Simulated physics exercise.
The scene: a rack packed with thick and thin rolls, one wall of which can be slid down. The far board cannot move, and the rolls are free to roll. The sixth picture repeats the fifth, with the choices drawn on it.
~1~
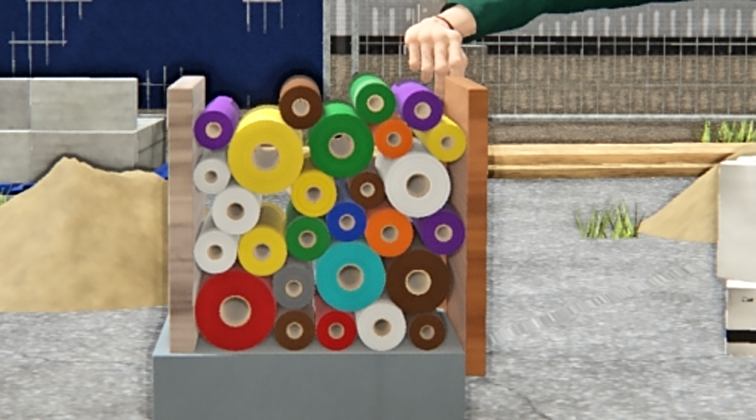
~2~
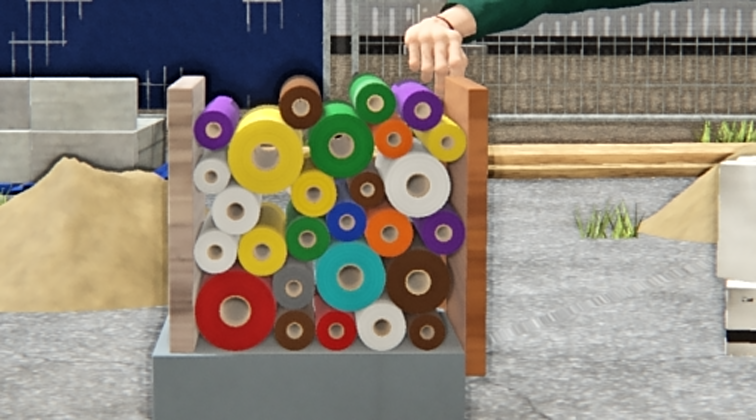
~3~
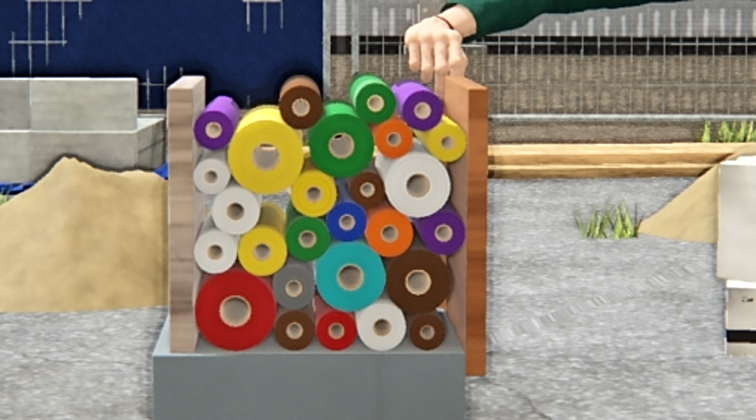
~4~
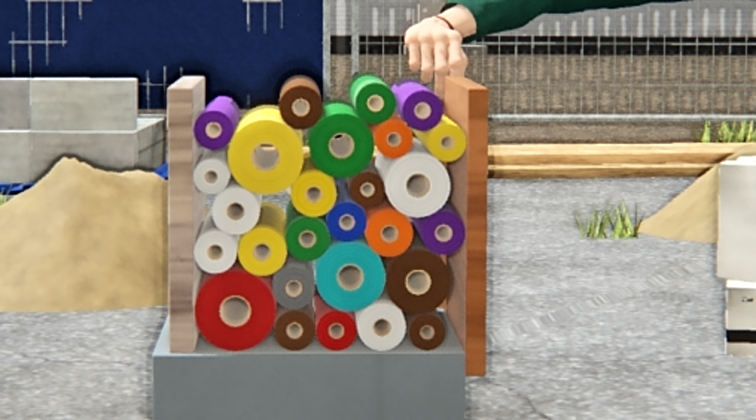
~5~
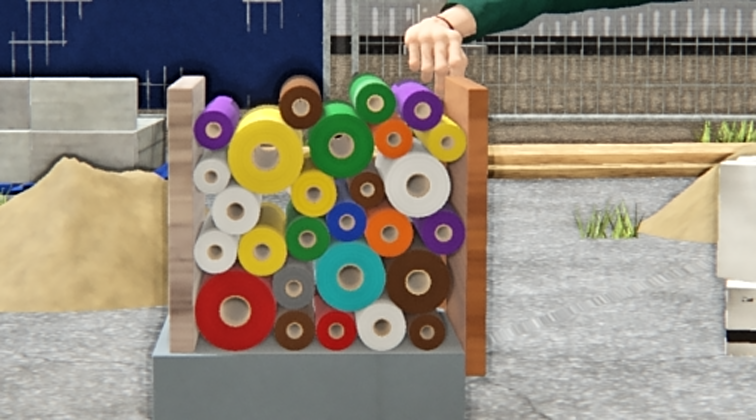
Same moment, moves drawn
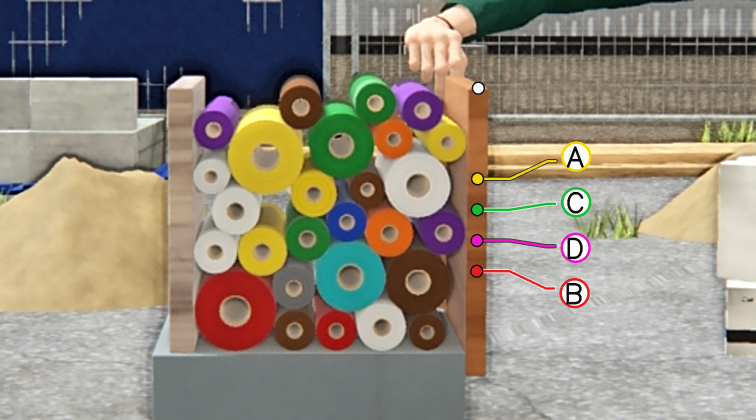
A hand in a green sleeve rests on top of the right wooden side board of a rack outdoors, seen straight on from a fixed view, with gravel, sand piles and a fence behind. Between two upright boards on a grey base sit thick and thin rolls, a large red one lower left, yellow and green ones above, turquoise and brown lower right. Nothing visibly moves, neither hand, board nor rolls.
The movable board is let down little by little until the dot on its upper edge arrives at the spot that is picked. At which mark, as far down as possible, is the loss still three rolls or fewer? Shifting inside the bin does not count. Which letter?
It can be let down to D.
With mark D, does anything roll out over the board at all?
At D: Yes.
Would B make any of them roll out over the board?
At B: Yes.
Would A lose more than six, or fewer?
At A, fewer than six.
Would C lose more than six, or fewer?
At C, fewer than six.
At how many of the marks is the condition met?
Three of them.
On the copy, A at (477, 179); B at (476, 271); C at (477, 210); D at (477, 240); the white dot at (478, 88).
On D. First, top of the board (467, 156).
Then, top of the board (466, 235).
Finally, top of the board (466, 239), two out over the board.
By contrast, A two out over the board; B more than three out over the board; C two out over the board.
